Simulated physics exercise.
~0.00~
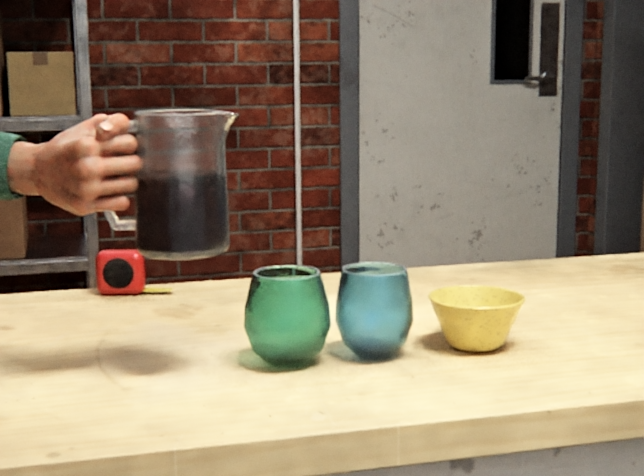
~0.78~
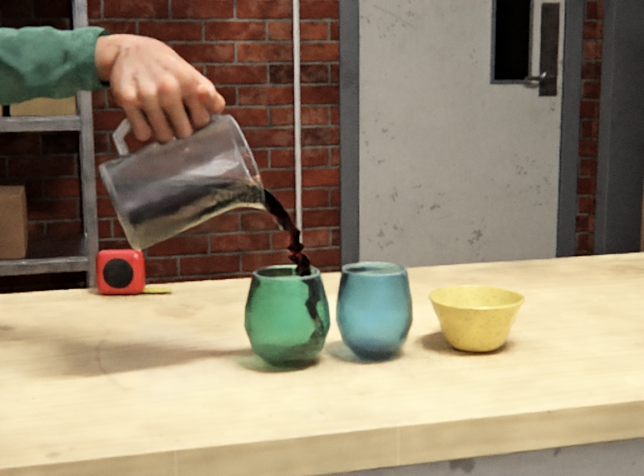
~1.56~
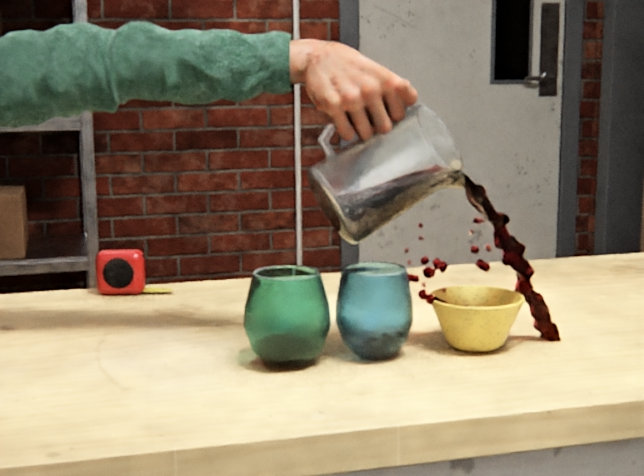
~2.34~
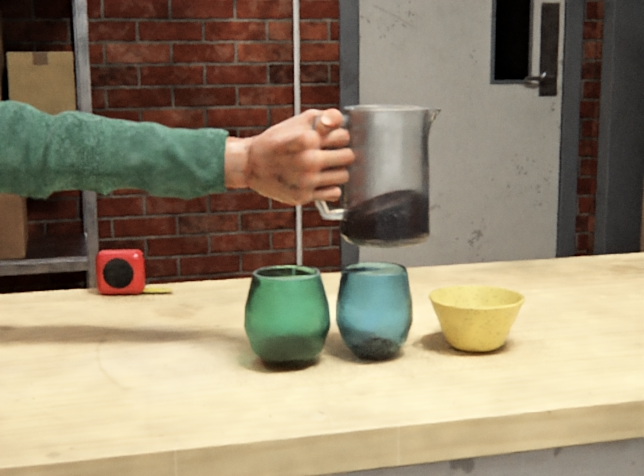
A hand tipped a clear pitcher and poured dark wine into the green glass, swept right past the blue glass and yellow cup, splashing wine beyond the cup, then righted the pitcher, still holding some wine, above the table.
